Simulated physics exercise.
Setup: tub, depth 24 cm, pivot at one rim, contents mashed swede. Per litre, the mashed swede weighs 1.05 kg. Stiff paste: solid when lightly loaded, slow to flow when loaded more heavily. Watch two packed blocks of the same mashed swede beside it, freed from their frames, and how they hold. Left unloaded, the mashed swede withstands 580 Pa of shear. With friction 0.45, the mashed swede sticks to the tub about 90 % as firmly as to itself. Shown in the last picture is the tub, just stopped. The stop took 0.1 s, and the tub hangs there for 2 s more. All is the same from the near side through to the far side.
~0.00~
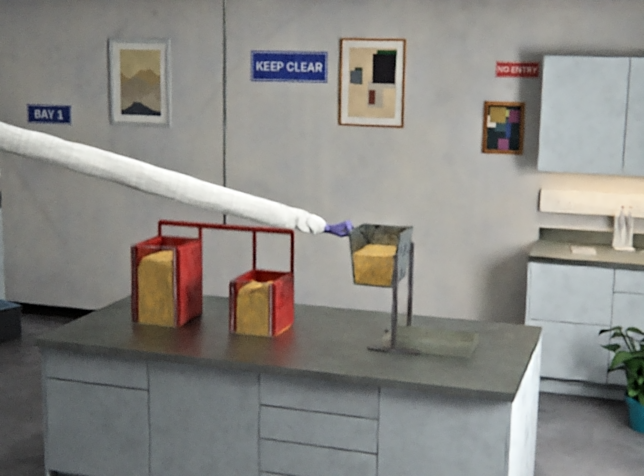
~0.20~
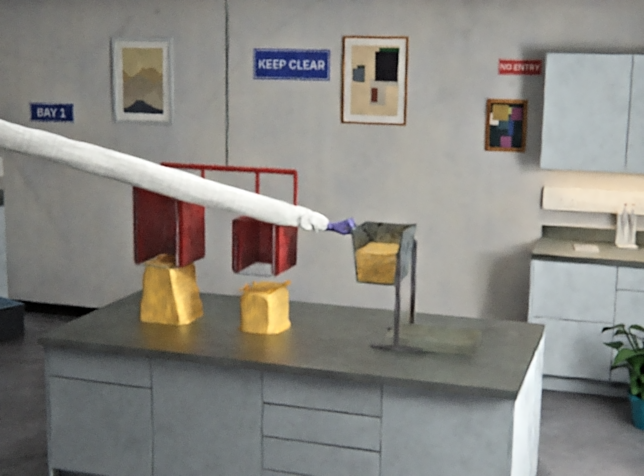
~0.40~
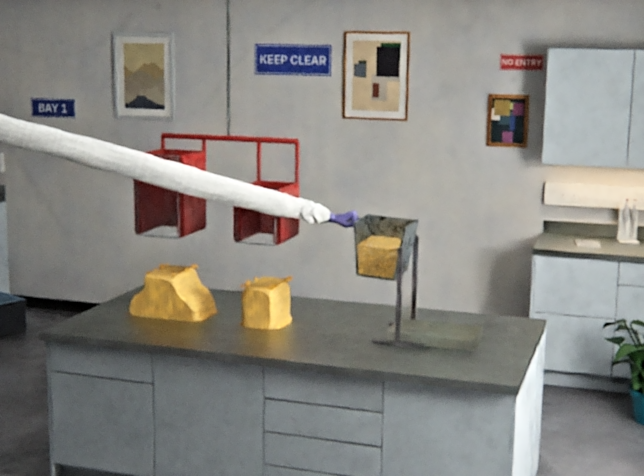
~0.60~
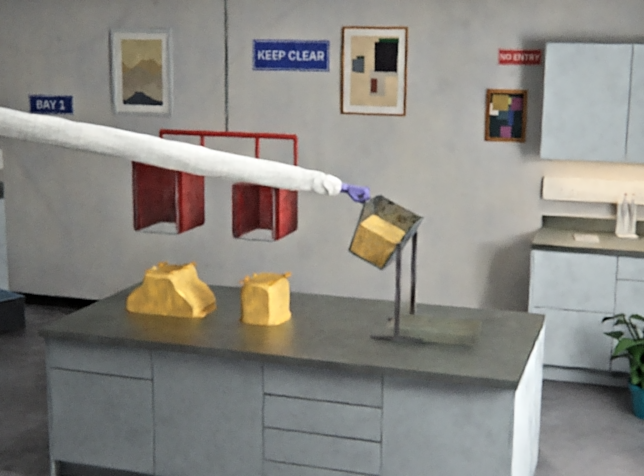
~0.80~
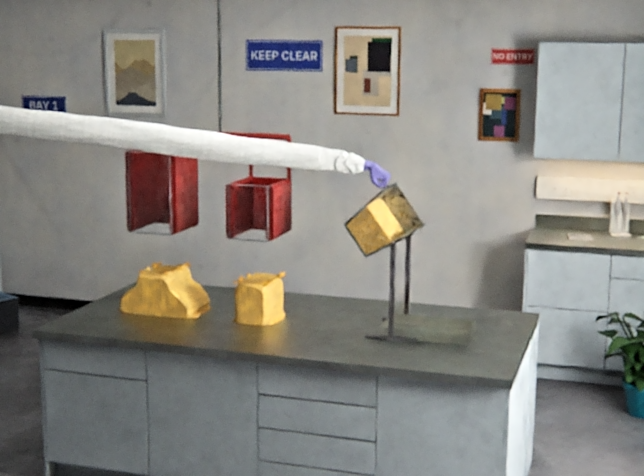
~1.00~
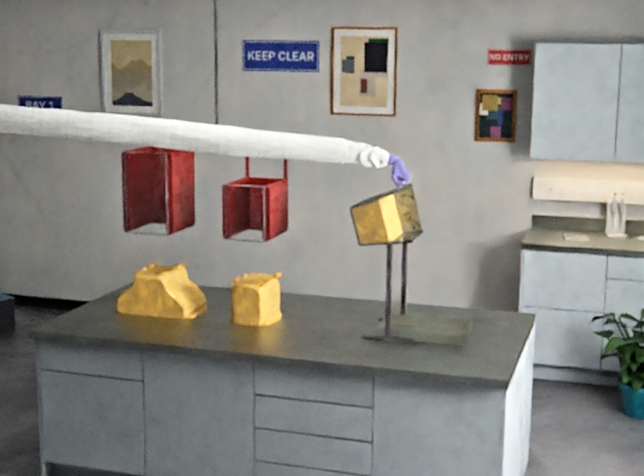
White-sleeved arm tilting a tub of yellow mash on a stand after red boxes lift off two yellow blocks, the left one slumping.
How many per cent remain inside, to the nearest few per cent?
Roughly 100 per cent remains inside.
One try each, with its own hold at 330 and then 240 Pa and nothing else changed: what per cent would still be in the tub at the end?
You'd see 100 percent the first time and 100 percent the second.
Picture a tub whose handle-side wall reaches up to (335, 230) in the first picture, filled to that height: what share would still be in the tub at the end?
The tub would end up holding some 100 % of it.
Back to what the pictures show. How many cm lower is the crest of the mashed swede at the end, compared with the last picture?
About 0 cm.
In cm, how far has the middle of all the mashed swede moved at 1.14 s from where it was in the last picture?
I'd estimate roughly 0 centimetres.
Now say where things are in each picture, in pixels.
In the first frame, handle-side rim at (350, 232), tilt 0 degrees; crest of the mashed swede at (367, 255); block heights 33 cm, 21 cm (left to right).
In the second frame, handle-side rim at (353, 230), tilt 0 degrees; crest of the mashed swede at (369, 253); block heights 30 cm, 21 cm (left to right).
In the third frame, handle-side rim at (355, 223), tilt 3 degrees; crest of the mashed swede at (361, 245); block heights 22 cm, 20 cm (left to right).
In the fourth frame, handle-side rim at (366, 203), tilt 25 degrees; crest of the mashed swede at (360, 225); block heights 21 cm, 20 cm (left to right).
In the fifth frame, handle-side rim at (383, 191), tilt 54 degrees; crest of the mashed swede at (366, 208); block heights 21 cm, 20 cm (left to right).
In the sixth frame, handle-side rim at (400, 192), tilt 75 degrees; crest of the mashed swede at (377, 201); block heights 21 cm, 20 cm (left to right).
After 1.14 s, the tub is at 75 degrees and holds 100 %.
After 1.31 s, the tub is at 75 degrees and holds 100 %.
After 1.48 s, the tub is at 75 degrees and holds 100 %.
After 1.65 s, the tub is at 75 degrees and holds 100 %.
After 3.00 s, the tub is at 75 degrees and holds 100 %.
